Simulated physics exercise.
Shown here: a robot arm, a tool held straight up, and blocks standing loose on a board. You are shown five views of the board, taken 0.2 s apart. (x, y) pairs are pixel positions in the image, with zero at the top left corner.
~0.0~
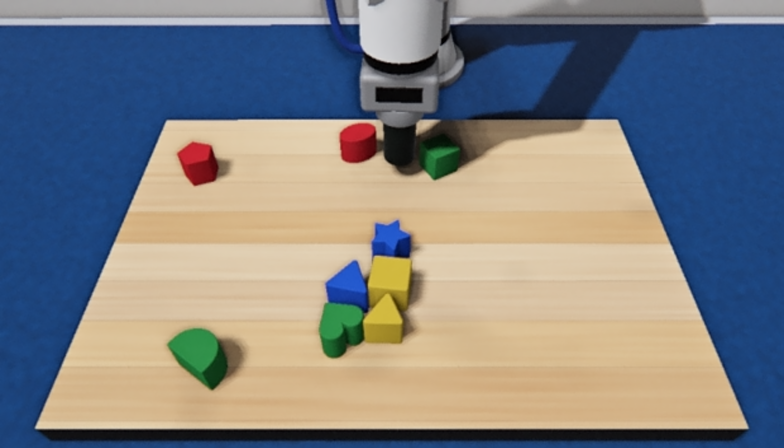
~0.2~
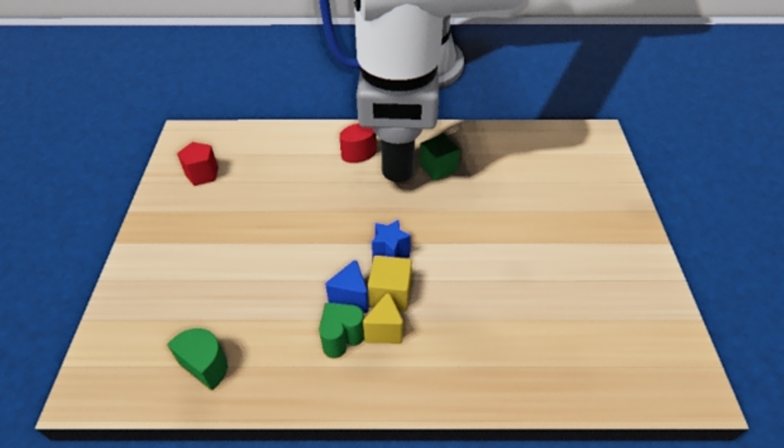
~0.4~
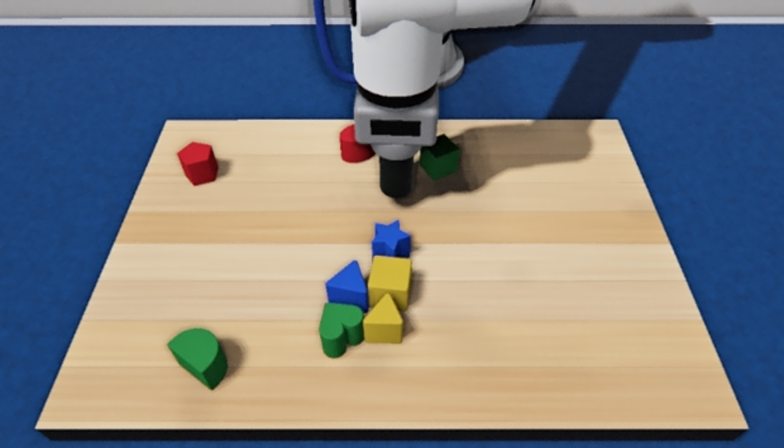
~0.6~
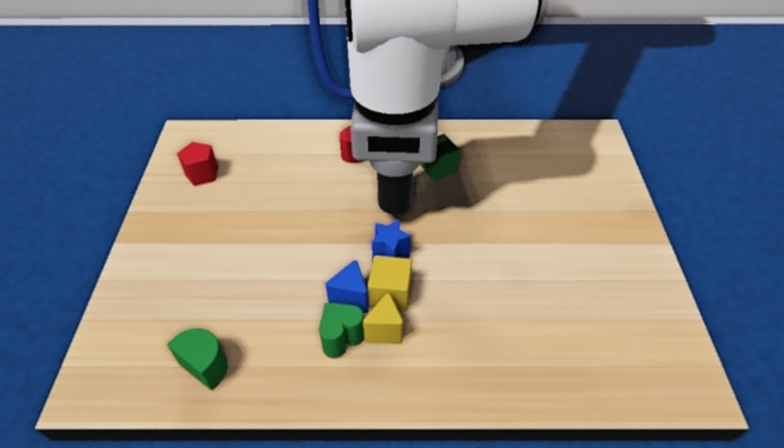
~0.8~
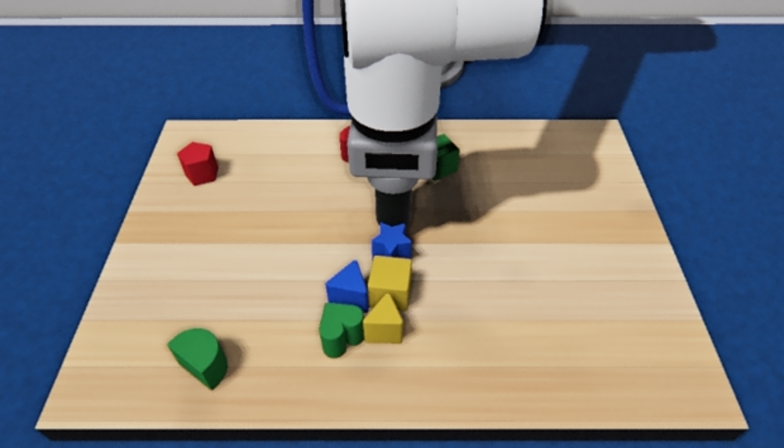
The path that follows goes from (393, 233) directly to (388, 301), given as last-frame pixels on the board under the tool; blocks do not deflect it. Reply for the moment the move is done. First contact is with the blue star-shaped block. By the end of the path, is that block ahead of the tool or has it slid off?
The tool still has it in front.
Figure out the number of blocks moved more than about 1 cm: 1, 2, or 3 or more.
Counting only shifts above 1 cm, I get three or more blocks.
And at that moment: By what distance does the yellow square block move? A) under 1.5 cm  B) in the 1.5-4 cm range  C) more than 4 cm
(C)
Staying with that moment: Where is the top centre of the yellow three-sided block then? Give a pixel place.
Around (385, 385).
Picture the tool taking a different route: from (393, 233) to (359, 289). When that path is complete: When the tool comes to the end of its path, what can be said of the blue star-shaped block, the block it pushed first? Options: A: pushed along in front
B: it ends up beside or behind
A.
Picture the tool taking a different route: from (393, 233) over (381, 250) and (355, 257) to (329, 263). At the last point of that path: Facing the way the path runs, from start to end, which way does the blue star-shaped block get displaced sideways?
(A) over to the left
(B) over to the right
A: Over to the left.
The first path, step by step. Halfway along, tool at (391, 251); yellow three-sided block at (383, 342), turned 25° clockwise; yellow square block at (392, 306), turned 20° anticlockwise; blue star-shaped block at (388, 270).
At the end, tool at (388, 286); blue three-sided block at (346, 281), turned 20° clockwise; yellow three-sided block at (385, 385), turned 55° clockwise; yellow square block at (391, 345), turned 40° anticlockwise; blue star-shaped block at (381, 309).
